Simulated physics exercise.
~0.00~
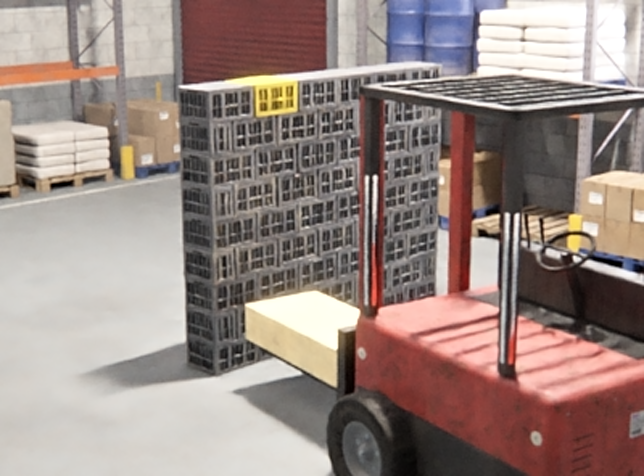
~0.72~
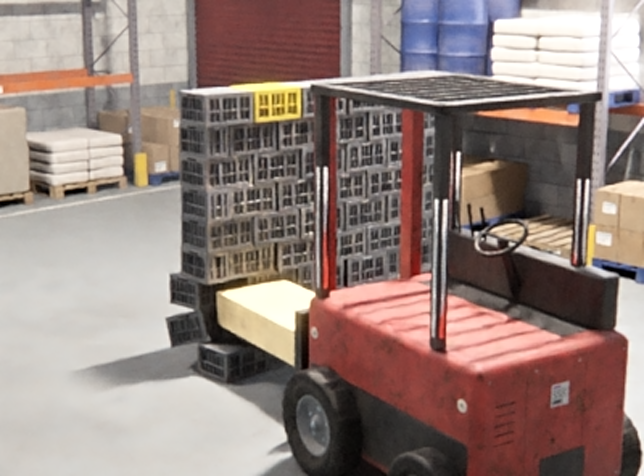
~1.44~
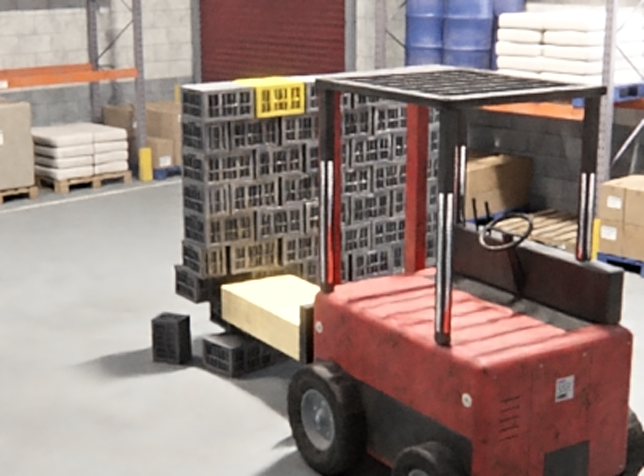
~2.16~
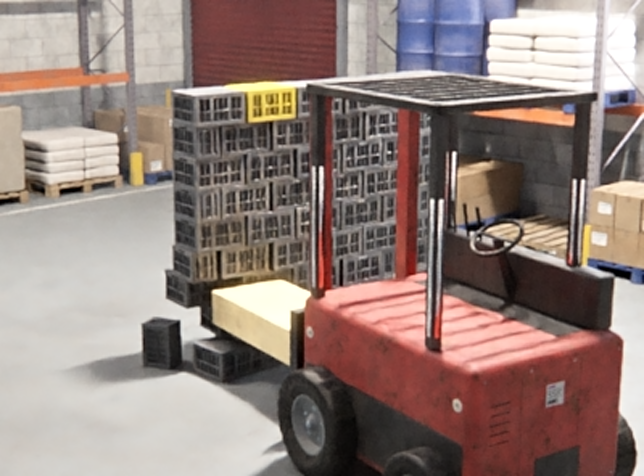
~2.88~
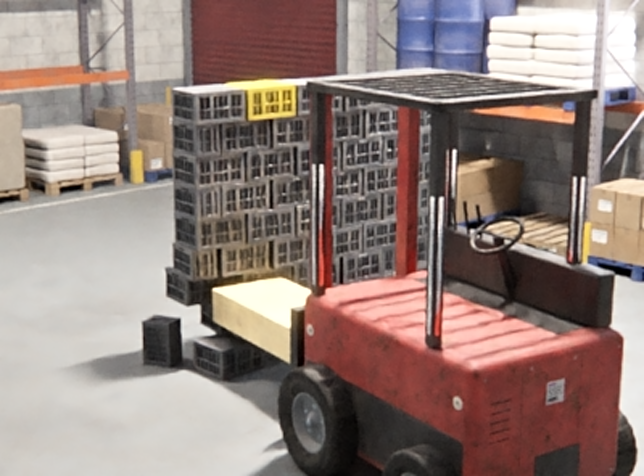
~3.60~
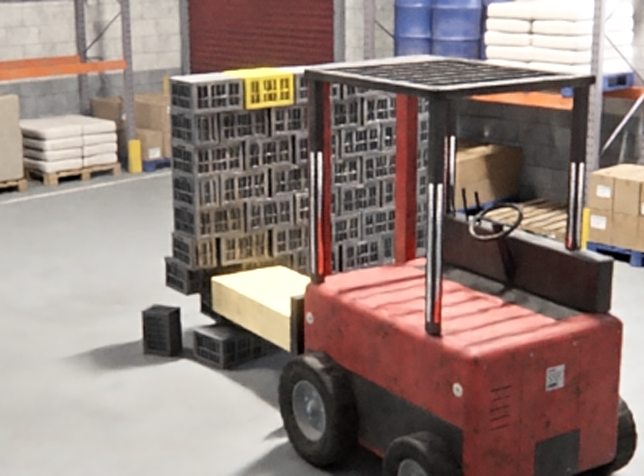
In a warehouse, a red forklift pushing its pale load into a dark crate wall, knocking bottom crates loose, the stack staying upright.
